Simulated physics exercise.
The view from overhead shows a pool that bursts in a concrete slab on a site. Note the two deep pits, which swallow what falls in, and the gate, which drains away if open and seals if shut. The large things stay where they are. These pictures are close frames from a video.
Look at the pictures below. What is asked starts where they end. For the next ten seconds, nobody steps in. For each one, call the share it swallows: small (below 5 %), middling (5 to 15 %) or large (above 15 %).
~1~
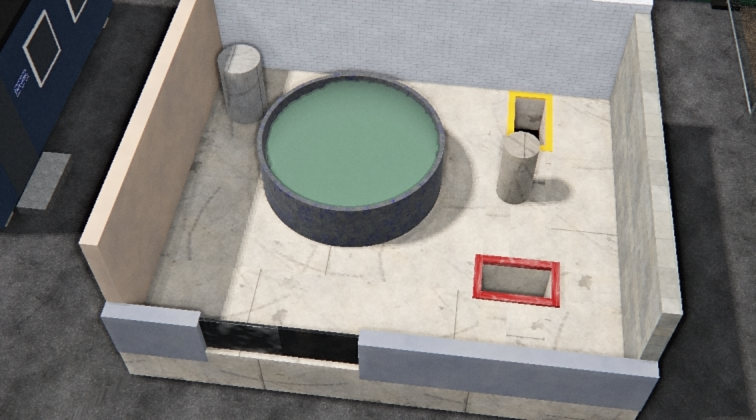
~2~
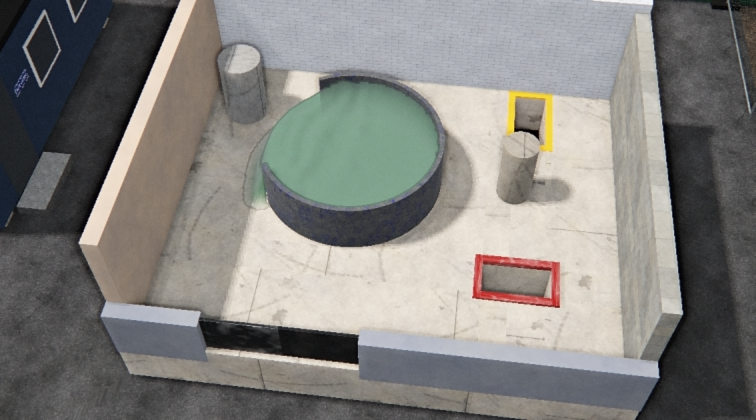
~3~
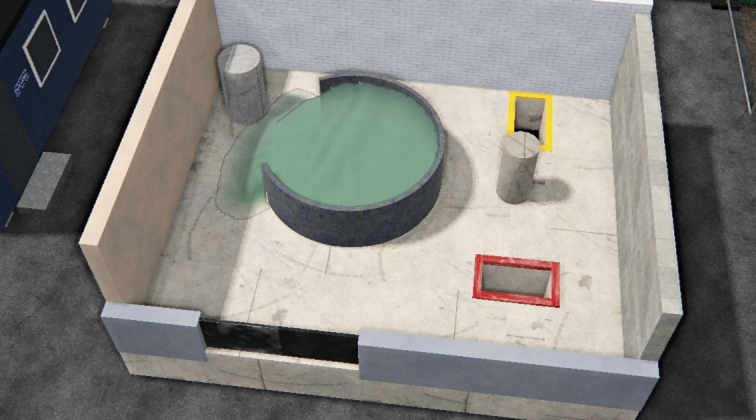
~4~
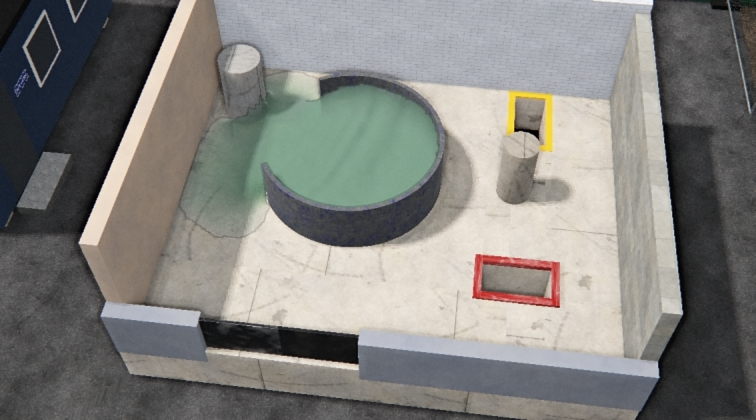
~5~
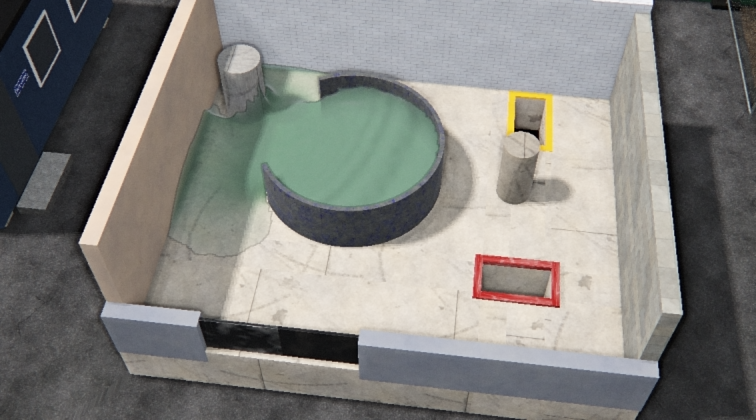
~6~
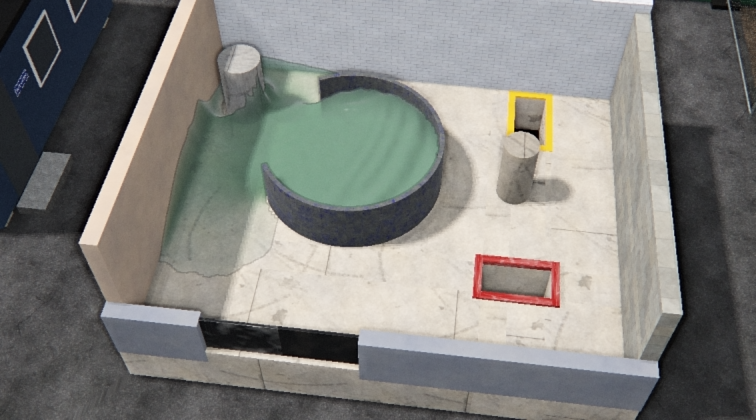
Calls: Gate - small; red pit - middling; yellow pit - large.
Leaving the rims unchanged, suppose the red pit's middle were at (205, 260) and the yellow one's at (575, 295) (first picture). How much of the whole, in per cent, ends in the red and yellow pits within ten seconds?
Per cent by pit - red: 30 / yellow: 12.
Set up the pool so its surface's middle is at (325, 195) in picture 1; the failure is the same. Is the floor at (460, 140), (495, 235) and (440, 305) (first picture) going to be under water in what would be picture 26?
Outcome, in sequence: Wetted, unwetted, wetted.
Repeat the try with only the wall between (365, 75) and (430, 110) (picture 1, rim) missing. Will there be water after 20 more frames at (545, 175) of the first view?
It would be soaked by then.
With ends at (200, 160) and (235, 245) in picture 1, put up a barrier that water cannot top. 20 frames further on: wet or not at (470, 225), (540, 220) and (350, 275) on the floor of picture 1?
As the points were listed, they come out free from flooding, free from flooding, and finally taken by the flood.
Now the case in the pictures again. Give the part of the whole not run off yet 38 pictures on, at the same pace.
Roughly 82 parts in every hundred.
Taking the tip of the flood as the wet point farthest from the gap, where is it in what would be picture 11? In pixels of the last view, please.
Pixel estimate: (136, 329).
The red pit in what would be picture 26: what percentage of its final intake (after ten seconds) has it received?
Roughly 0 per cent.
A moment on, water covers 25 % of the floor; the gate 0 %, the red pit 0 %, the yellow pit 0 %.
Next, water covers 40 % of the floor; the gate 0 %, the red pit 0 %, the yellow pit 0 %.
Then, water covers 75 % of the floor; the gate 0 %, the red pit 0 %, the yellow pit 5 %.
Later, water covers 95 % of the floor; the gate 0 %, the red pit 3 %, the yellow pit 14 %.
In the end, water covers 100 % of the floor; the gate 0 %, the red pit 9 %, the yellow pit 27 %.
